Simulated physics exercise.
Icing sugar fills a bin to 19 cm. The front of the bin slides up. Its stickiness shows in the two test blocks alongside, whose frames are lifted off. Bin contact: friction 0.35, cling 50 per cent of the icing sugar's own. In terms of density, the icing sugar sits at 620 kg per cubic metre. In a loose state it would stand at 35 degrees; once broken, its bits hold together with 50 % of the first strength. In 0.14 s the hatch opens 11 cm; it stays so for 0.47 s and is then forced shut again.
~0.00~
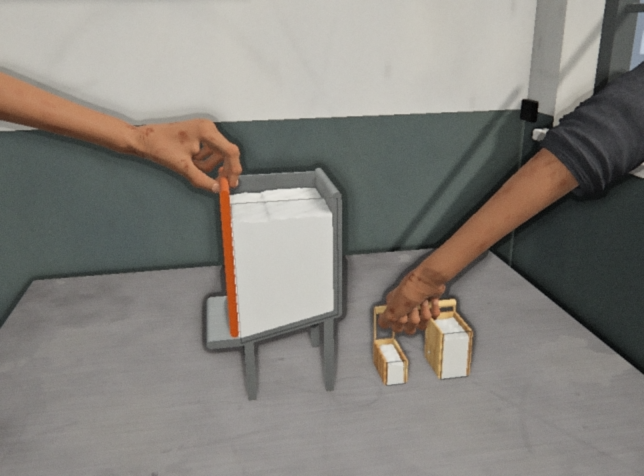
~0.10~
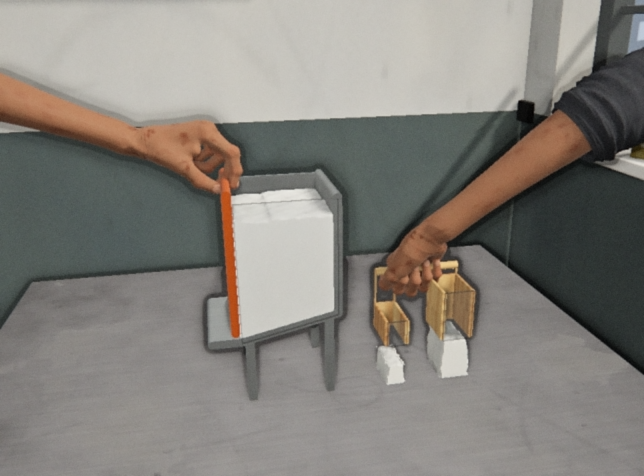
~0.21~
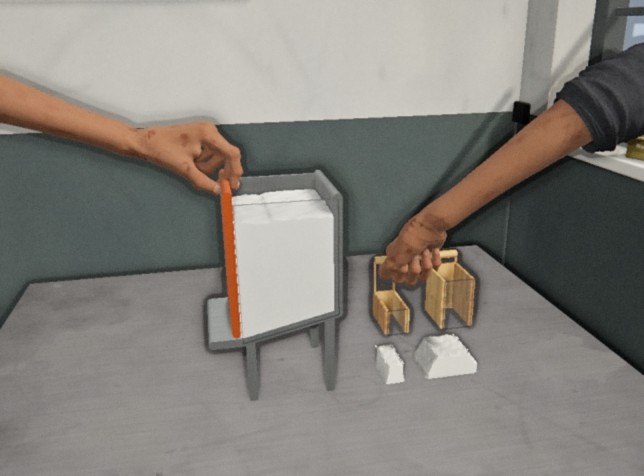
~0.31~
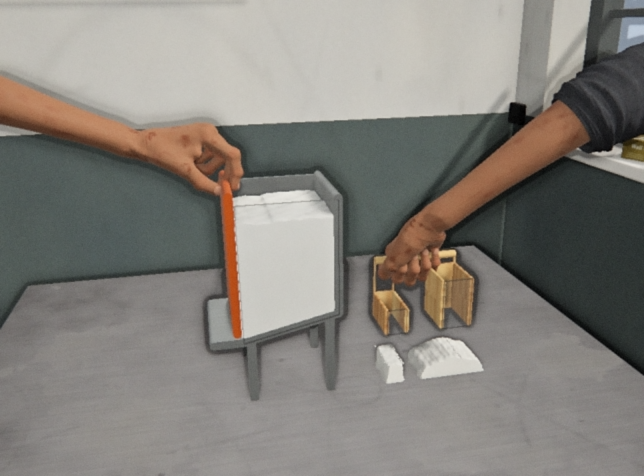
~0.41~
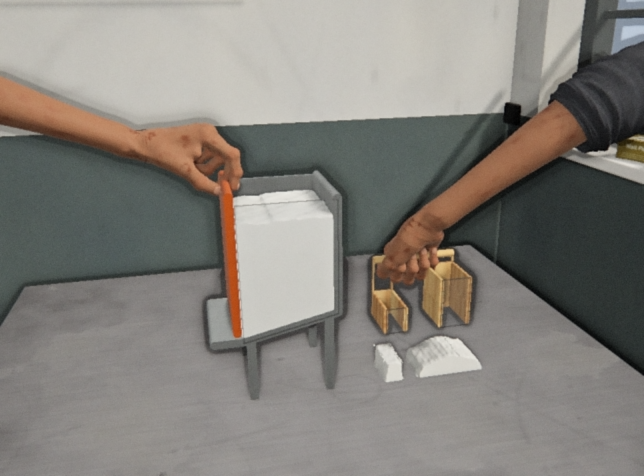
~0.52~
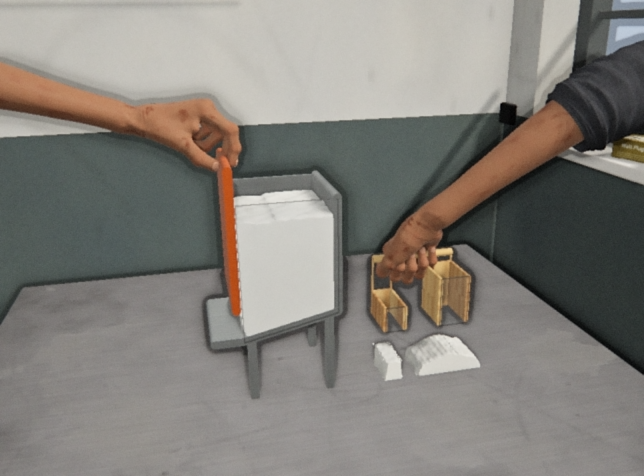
A hand lifts wooden holders off two white blocks, then another hand raises an orange panel.
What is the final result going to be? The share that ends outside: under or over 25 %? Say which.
The answer is over.
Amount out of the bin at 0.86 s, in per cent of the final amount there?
It is about 40 %.
After 0.67 s, the hatch is 11 cm open and 1 % is out.
After 0.86 s, the hatch is 11 cm open and 19 % is out.
After 1.04 s, the hatch is 11 cm open and 33 % is out.
After 1.22 s, the hatch is 2.9 cm open and 41 % is out.
After 1.50 s, at the end, the hatch is shut and 42 % is out.
